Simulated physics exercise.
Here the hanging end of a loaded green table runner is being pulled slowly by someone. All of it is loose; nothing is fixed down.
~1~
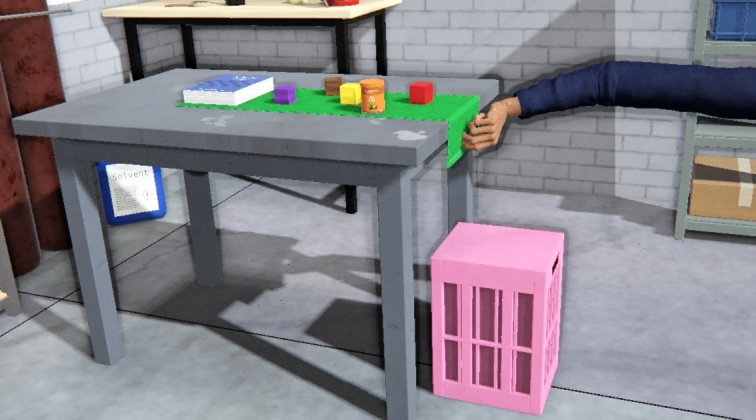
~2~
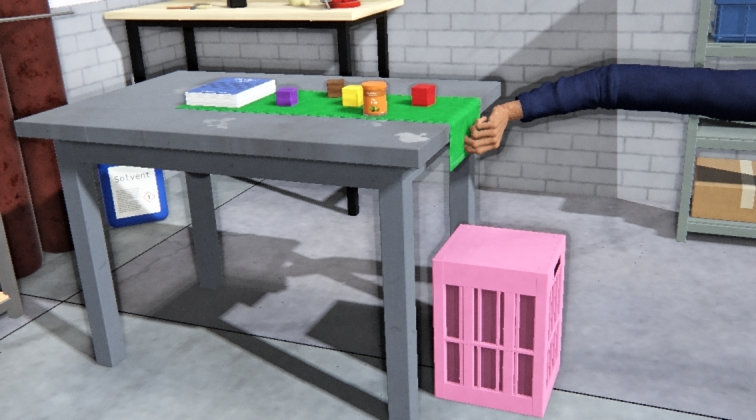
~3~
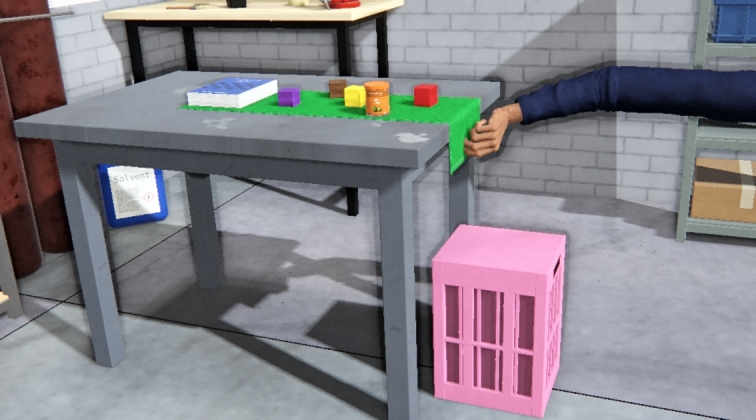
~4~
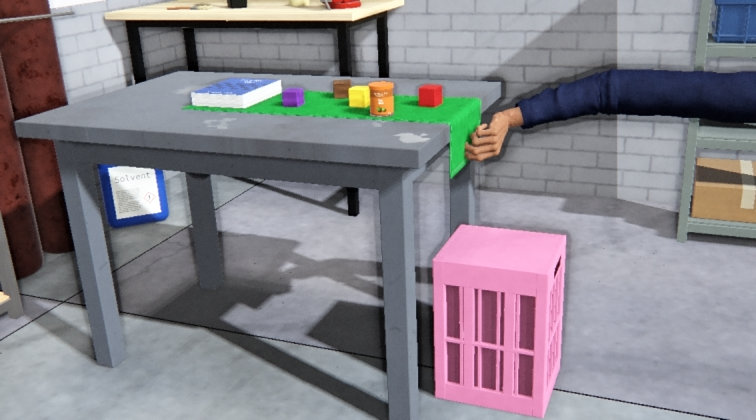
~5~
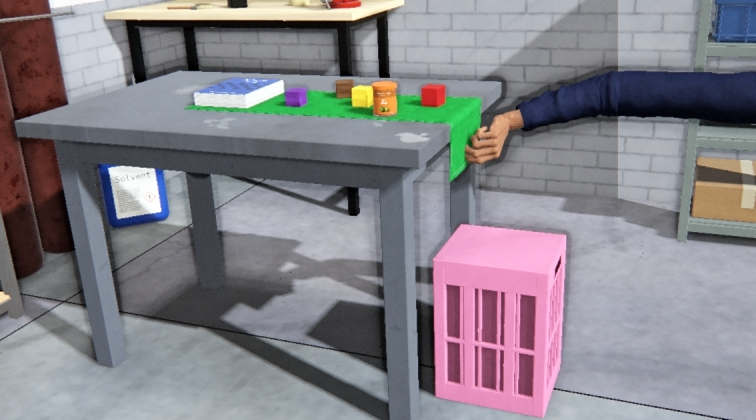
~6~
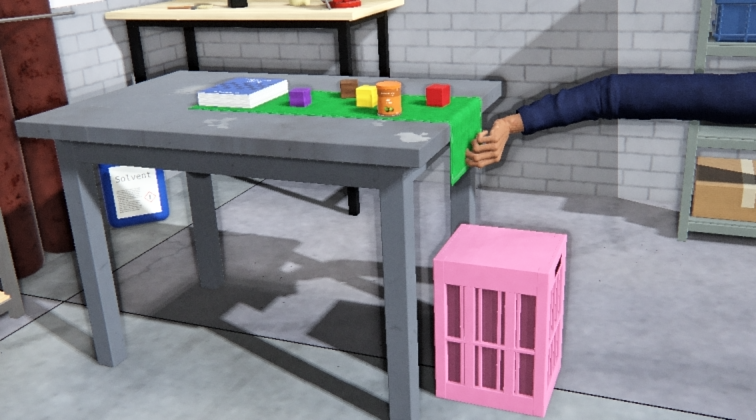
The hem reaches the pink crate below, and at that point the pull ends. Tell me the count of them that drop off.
Off the edge: Two.
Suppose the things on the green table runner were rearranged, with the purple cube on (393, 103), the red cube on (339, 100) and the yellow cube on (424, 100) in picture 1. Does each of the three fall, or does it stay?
You'd see the purple cube go down, the red cube hang on and the yellow cube go down.
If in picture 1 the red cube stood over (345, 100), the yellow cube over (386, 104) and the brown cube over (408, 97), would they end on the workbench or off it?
I reckon the red cube hangs on, the yellow cube takes a fall and the brown cube takes a fall.
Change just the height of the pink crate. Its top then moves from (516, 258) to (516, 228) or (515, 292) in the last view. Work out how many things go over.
Going over the edge would be 1 and 3.
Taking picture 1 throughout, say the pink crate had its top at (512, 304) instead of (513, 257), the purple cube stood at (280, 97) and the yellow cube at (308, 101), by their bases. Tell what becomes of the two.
The purple cube? Safe. The yellow cube? Safe.
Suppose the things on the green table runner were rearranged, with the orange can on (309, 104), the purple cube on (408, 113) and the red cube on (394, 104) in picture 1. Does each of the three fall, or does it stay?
Looks like the orange can hangs in there, the purple cube ends up down, and the red cube ends up down.
Soon after, hem near (470, 225); red cube gone.
After that, hem on the crate; red cube and orange can gone.
In the end, hem on the crate; red cube and orange can gone. It carries off two.
